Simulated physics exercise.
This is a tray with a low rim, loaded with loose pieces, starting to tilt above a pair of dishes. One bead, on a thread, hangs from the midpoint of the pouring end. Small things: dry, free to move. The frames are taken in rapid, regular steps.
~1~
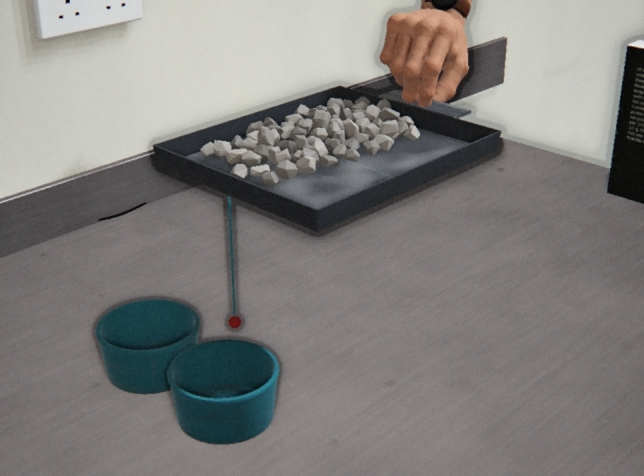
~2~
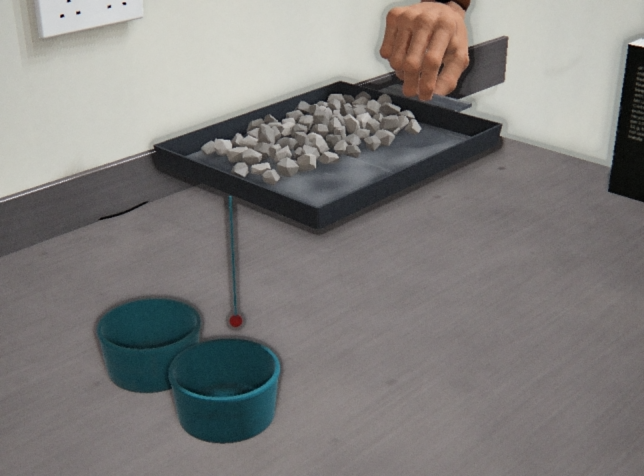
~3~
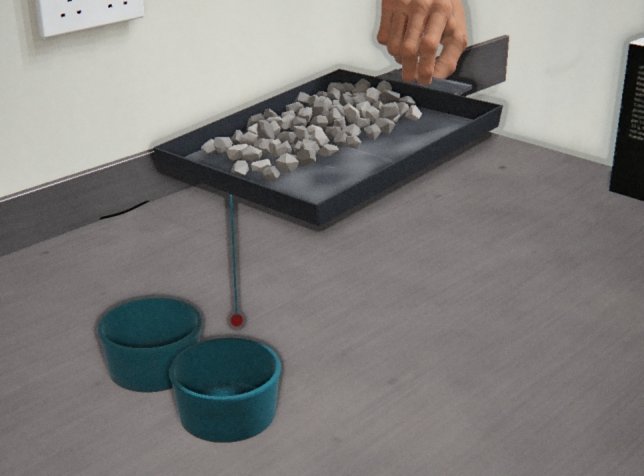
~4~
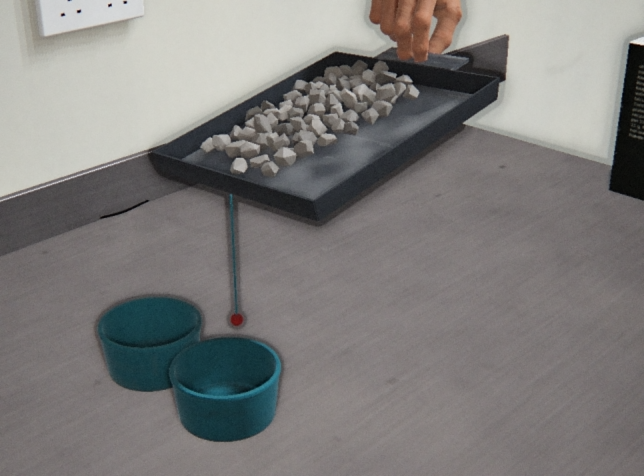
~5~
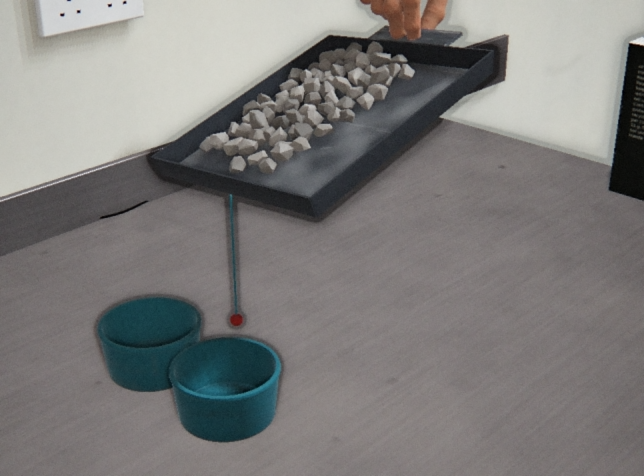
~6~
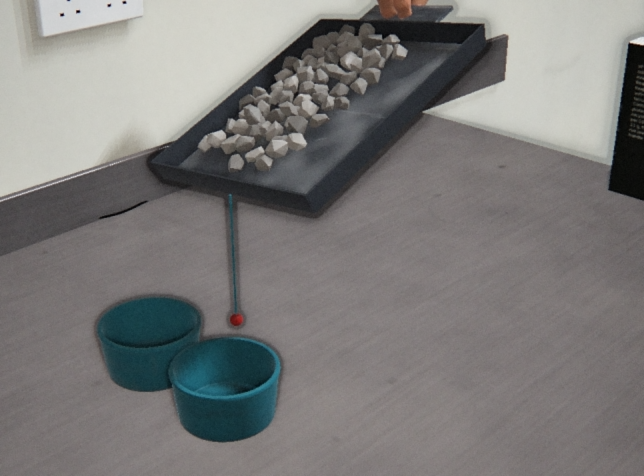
On a grey worktop against a pale wall, a hand raises the far end of a dark, low-rimmed tray of grey gravel, tilting it steadily toward two teal dishes, while a red bead hangs nearly still from its near end.
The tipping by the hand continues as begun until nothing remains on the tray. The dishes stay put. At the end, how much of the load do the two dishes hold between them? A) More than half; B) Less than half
Answer: A.
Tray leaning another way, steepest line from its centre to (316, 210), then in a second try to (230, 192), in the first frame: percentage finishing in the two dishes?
In turn, 10 percent and then 60 percent.
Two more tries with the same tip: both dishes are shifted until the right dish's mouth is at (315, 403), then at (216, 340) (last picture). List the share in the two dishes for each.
Close to 0 in a hundred, then close to 60 in a hundred.
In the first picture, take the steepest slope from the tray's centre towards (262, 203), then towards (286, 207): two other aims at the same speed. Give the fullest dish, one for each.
The first try goes to the one on the right and the second to the one on the right.
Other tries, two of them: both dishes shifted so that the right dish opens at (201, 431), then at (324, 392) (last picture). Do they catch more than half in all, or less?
Held in all, by try: A smaller portion, then a smaller portion.
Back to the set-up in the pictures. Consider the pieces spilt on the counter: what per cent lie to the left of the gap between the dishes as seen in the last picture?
Roughly 80 in a hundred.
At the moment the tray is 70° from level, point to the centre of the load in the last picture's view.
Somewhere about pixel (193, 143).
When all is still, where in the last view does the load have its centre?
I'd put the middle somewhere around (147, 354).
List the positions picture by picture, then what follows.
The first frame shows corners of the pouring end at (158, 145) and (317, 208), level; middle of the load at (319, 136), bits of gravel; left dish at (109, 362); right dish at (184, 410); bead on its thread at (235, 322).
The second frame shows corners of the pouring end at (159, 145) and (318, 206), level; middle of the load at (320, 132).
The third frame shows corners of the pouring end at (158, 147) and (317, 202), tipped barely, lowest at the left corner; middle of the load at (320, 124).
The fourth frame shows corners of the pouring end at (157, 151) and (314, 198), tipped a little, lowest at the left corner; middle of the load at (317, 112).
The fifth frame shows corners of the pouring end at (156, 156) and (310, 195), tipped clearly, lowest at the left corner; middle of the load at (313, 100).
The sixth frame shows corners of the pouring end at (155, 160) and (306, 192), tipped clearly, lowest at the left corner; middle of the load at (308, 90); left dish at (111, 360); right dish at (185, 408).
Soon after the last picture, tray tipped steeply; nearly all on the tray; a stray few in the left dish; a stray few in the air.
A little later, tray tipped past a quarter turn; a small part on the tray; about half in the left dish; about a quarter outside both; a small part in the air.
Later still, tray tipped past a quarter turn; a stray few in the right dish; about two thirds in the left dish; about a third outside both.
At rest, tray tipped past a quarter turn; a stray few in the right dish; about two thirds in the left dish; about a third outside both.
